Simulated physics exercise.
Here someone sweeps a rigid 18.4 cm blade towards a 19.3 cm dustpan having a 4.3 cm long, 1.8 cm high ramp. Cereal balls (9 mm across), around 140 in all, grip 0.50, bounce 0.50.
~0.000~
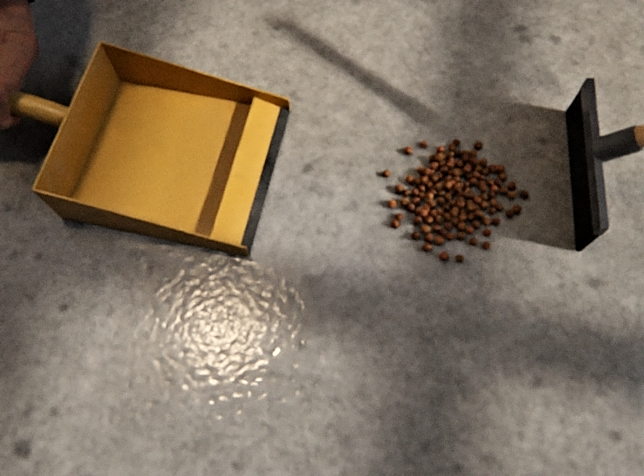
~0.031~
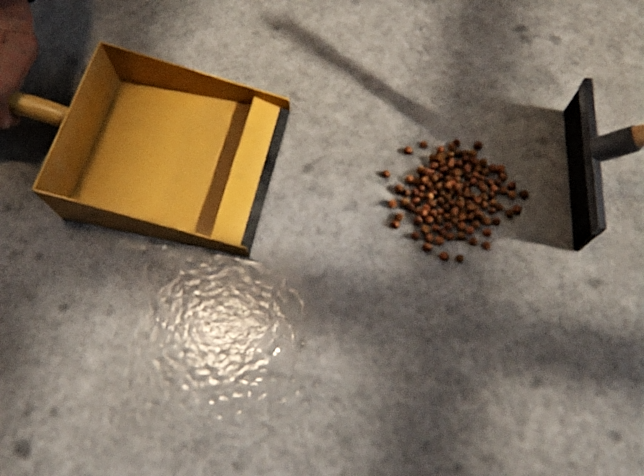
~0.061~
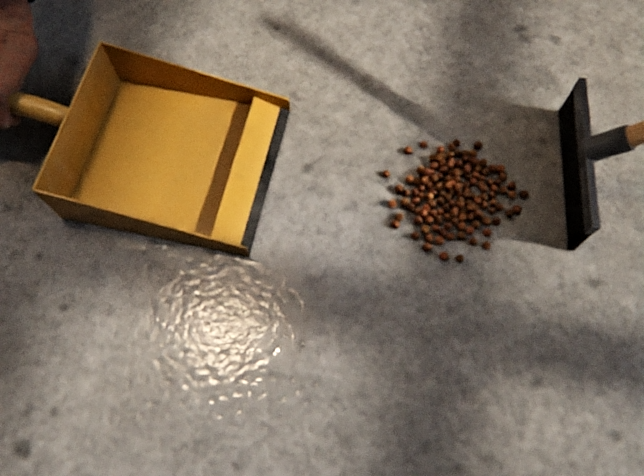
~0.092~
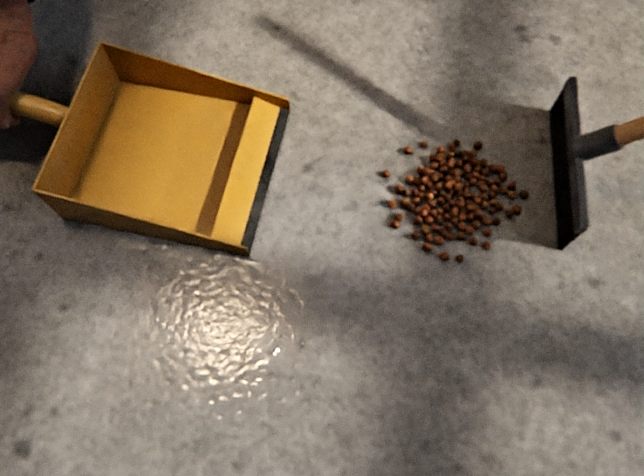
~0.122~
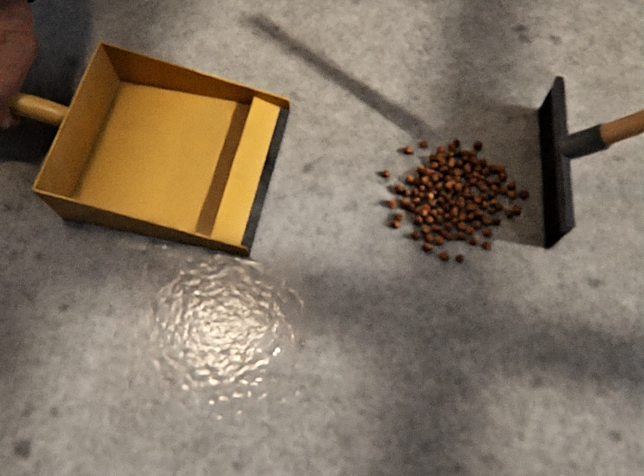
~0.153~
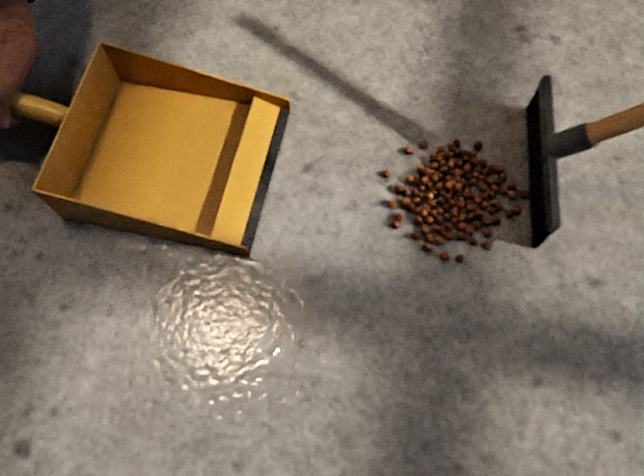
A hand at the left edge grips the wooden handle of a yellow dustpan on a mottled grey concrete floor, seen from above at a slant. A loose pile of small reddish-brown balls lies right of centre, with a rippled bright patch below the pan and a dark blade on a handle at right. The blade slides left towards the unmoving pile, while the pan and camera stay still.
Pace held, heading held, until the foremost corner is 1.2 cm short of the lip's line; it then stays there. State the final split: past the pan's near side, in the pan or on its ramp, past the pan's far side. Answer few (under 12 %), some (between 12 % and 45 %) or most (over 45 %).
Past the pan's near side: Few, in the pan or on its ramp: Some, past the pan's far side: Few.
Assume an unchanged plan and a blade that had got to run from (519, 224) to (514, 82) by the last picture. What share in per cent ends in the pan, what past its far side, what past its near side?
That ends as pan 30, far 5, and near 5.
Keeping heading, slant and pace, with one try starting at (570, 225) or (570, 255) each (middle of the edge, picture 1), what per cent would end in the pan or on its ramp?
Estimates: 35 percent and 25 percent.
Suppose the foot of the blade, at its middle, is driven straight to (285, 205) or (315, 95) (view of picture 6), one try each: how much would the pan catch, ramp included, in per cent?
I'd expect about 40 percent, then about 5 percent.
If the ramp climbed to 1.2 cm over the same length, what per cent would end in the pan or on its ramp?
Something like 35 per cent, ramp included.
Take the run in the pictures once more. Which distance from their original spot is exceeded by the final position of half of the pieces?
That distance is close to 22 cm.
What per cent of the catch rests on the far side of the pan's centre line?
Estimate: Close to 70 %.
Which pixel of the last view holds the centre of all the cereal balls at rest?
I'd say roughly (272, 186).
After 0.44 s, middle of the blade 16 cm from the lip; 0 % over the lip, far side 5 %, near side 0 %.
After 0.63 s, middle of the blade 8 cm from the lip; 0 % over the lip, far side 5 %, near side 0 %.
After 0.94 s, middle of the blade 2 cm from the lip; 30 % over the lip, far side 5 %, near side 0 %.
By 1.4 s all is still; near side 0 %, pan 30 %, far side 5 %, in front of the lip or behind the blade 65 %.
